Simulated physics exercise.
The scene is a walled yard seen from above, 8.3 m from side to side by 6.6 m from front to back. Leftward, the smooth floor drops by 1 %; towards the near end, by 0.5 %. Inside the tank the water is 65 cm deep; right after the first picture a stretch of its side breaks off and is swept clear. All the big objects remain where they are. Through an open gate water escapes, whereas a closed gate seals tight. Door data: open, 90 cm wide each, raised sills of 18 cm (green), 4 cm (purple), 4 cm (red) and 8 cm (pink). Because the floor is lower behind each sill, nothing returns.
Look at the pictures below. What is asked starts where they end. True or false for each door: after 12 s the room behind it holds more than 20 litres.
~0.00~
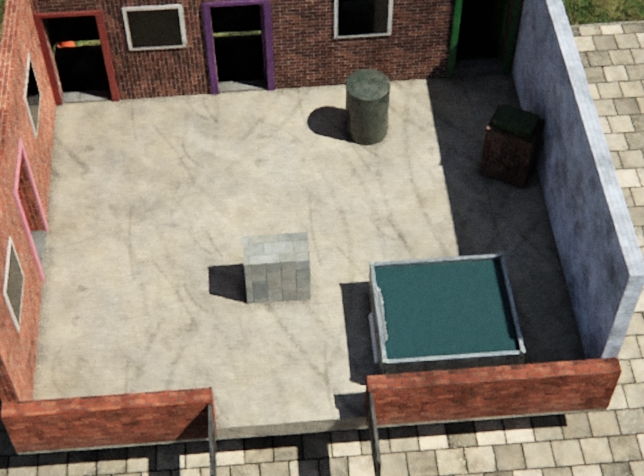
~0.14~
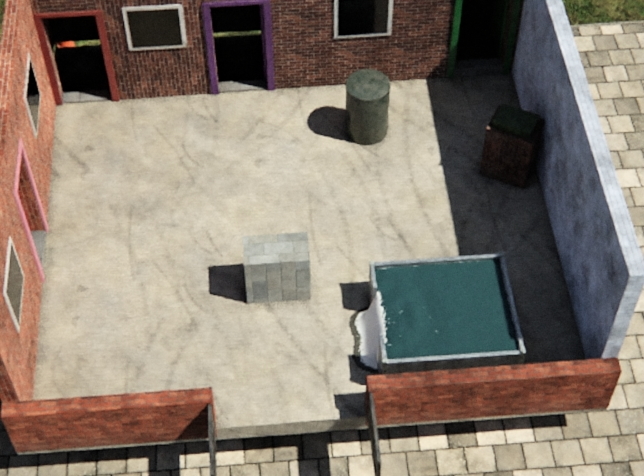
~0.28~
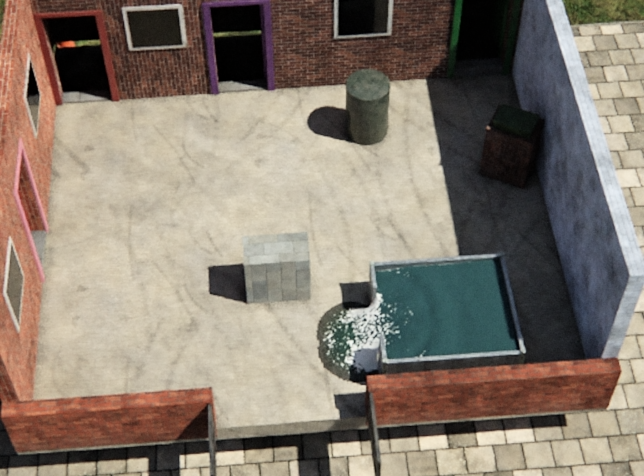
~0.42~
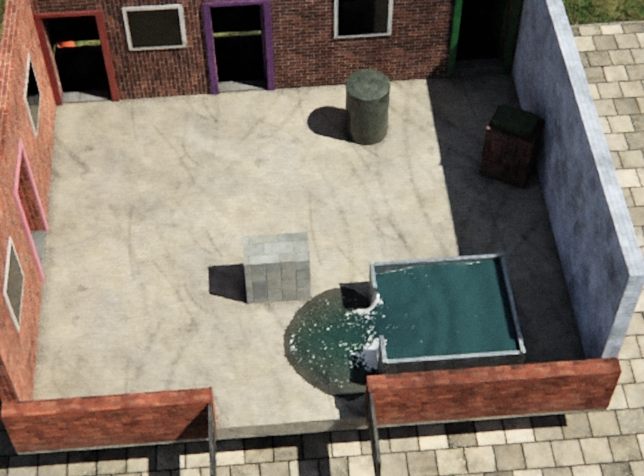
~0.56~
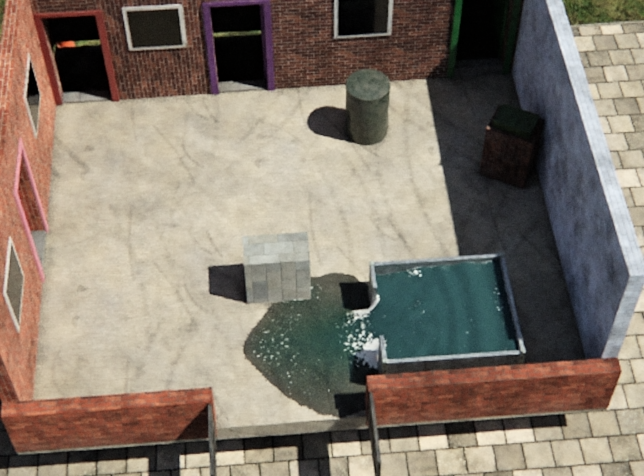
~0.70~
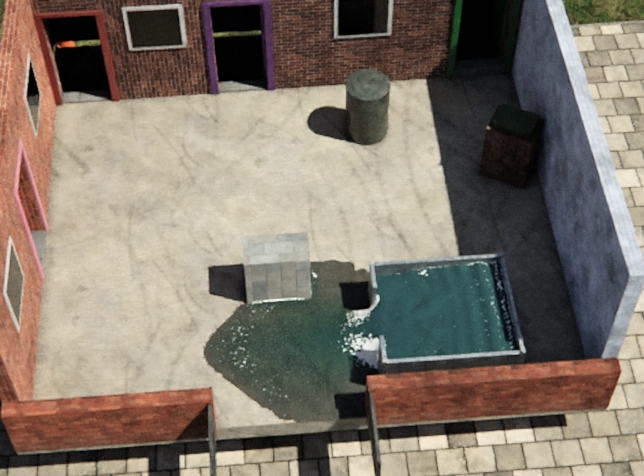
Green door: False; purple door: False; red door: True; pink door: False.
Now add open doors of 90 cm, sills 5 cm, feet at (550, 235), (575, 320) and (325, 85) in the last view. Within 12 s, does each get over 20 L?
In turn: Under, under, under.
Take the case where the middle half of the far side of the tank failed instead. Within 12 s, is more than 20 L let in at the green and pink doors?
Green stays inside, pink stays inside, judged against that limit.
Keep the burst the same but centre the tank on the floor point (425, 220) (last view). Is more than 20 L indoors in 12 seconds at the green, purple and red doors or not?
Against that limit: Green not over, purple not over, red above.
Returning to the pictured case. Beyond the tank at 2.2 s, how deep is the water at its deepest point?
About 32 cm.
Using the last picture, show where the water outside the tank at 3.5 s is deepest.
Position: About (32, 428).
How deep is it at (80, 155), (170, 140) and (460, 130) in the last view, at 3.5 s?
First 0 cm, then 0 cm, then 0 cm.
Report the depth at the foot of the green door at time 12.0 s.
Roughly 0.0 centimetres.
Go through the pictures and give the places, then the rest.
In the first picture, the tank at (445, 309) is whole and still, 65 cm deep.
In the second picture, water pours out at (379, 329) and has run 0.5 m, to (367, 366); typically 9 cm deep outside, 65 cm at the tank's back.
In the third picture, the front is at (326, 359), 0.9 m from the gap at (379, 330); 0.9 m2 of floor is under water; 65 cm left at the back of the tank.
In the fourth picture, water pours out at (379, 331) and has run 1.4 m, to (290, 352); typically 7 cm deep outside, 65 cm at the tank's back.
In the fifth picture, the front is at (251, 352), 2.0 m from the gap at (379, 331); 3.1 m2 of floor is under water; 61 cm left at the back of the tank.
In the sixth picture, the front is at (211, 355), 2.6 m from the gap at (379, 330); 4.5 m2 of floor is under water; 54 cm left at the back of the tank.
After 1.4 s water covers 20 % of the floor and is deepest (36 cm) near (368, 339); green door not reached, purple door not reached, red door not reached, pink door not reached.
After 2.2 s water covers 30 % of the floor and is deepest (32 cm) near (32, 428); green door not reached, purple door not reached, red door not reached, pink door not reached.
After 3.5 s water covers 30 % of the floor and is deepest (26 cm) near (32, 428); green door not reached, purple door not reached, red door not reached, pink door 10 cm at the sill, 1 L in.
After 7.0 s water covers 50 % of the floor and is deepest (14 cm) near (32, 428); green door not reached, purple door 4 cm at the sill, 0 L in, red door 11 cm at the sill, 34 L in, pink door 8 cm at the sill, 5 L in.
After 12.0 s water covers 65 % of the floor and is deepest (9 cm) near (52, 169); green door not reached, purple door 4 cm at the sill, 1 L in, red door 9 cm at the sill, 127 L in, pink door 5 cm at the sill, 6 L in.
